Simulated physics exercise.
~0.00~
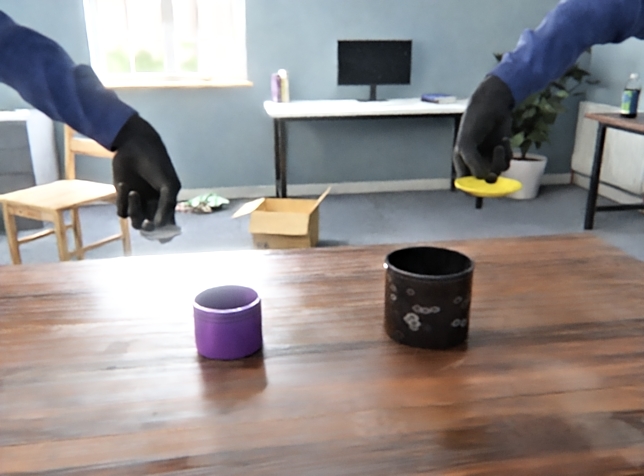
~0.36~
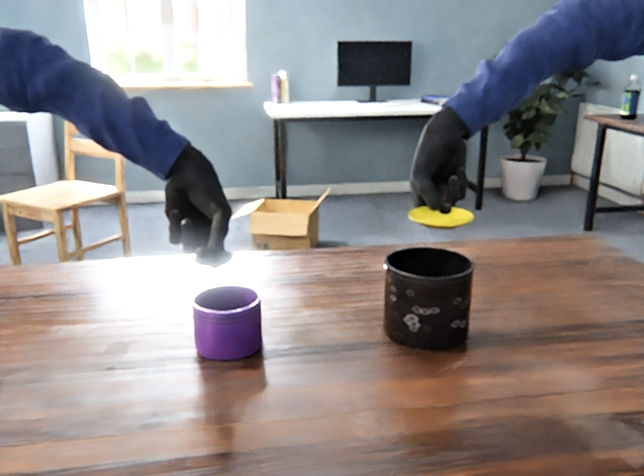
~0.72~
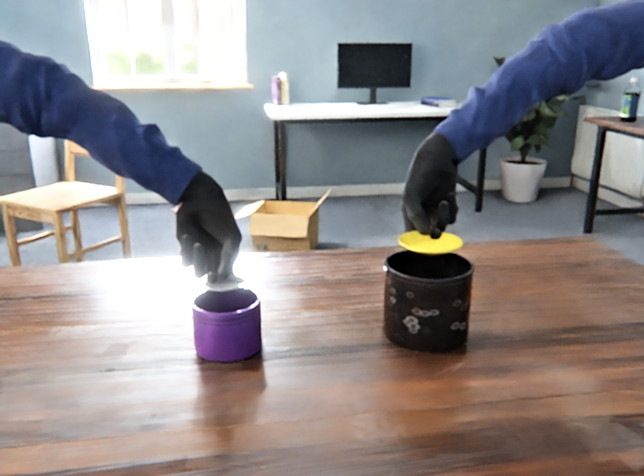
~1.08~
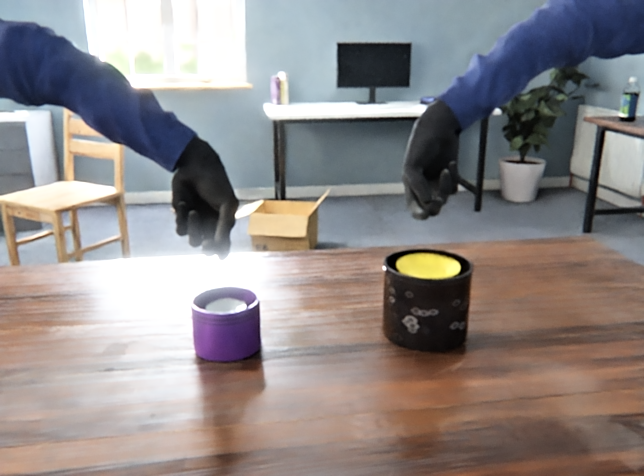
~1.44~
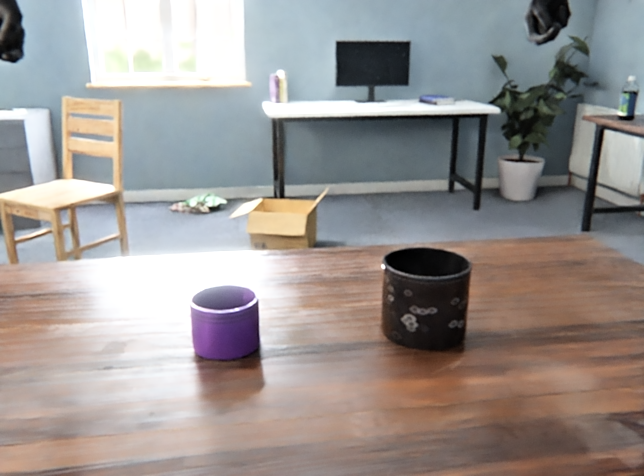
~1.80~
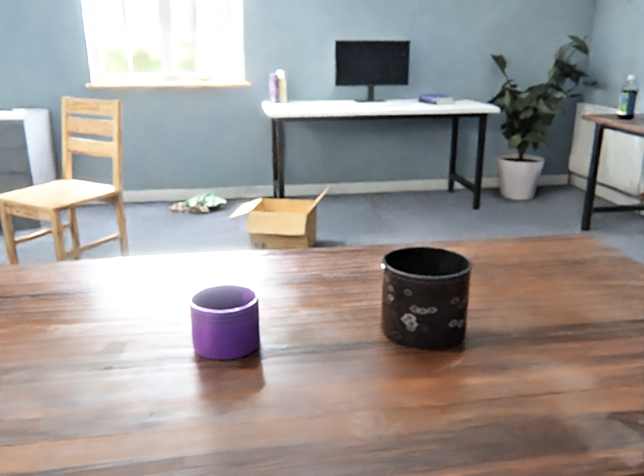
Two dark-gloved hands in blue sleeves reach over a glossy wooden table, seen from the front in a grey-blue room with a chair, a desk with a monitor, and a plant. The left hand holds a small grey saucer near a purple mug, and the right holds a yellow plate near a larger black patterned jar. Both hands move inward and lower the discs to the openings. They let go, and the discs sit just inside the rims as the hands draw back. Both discs then drop out of sight inside, leaving the containers standing in place.
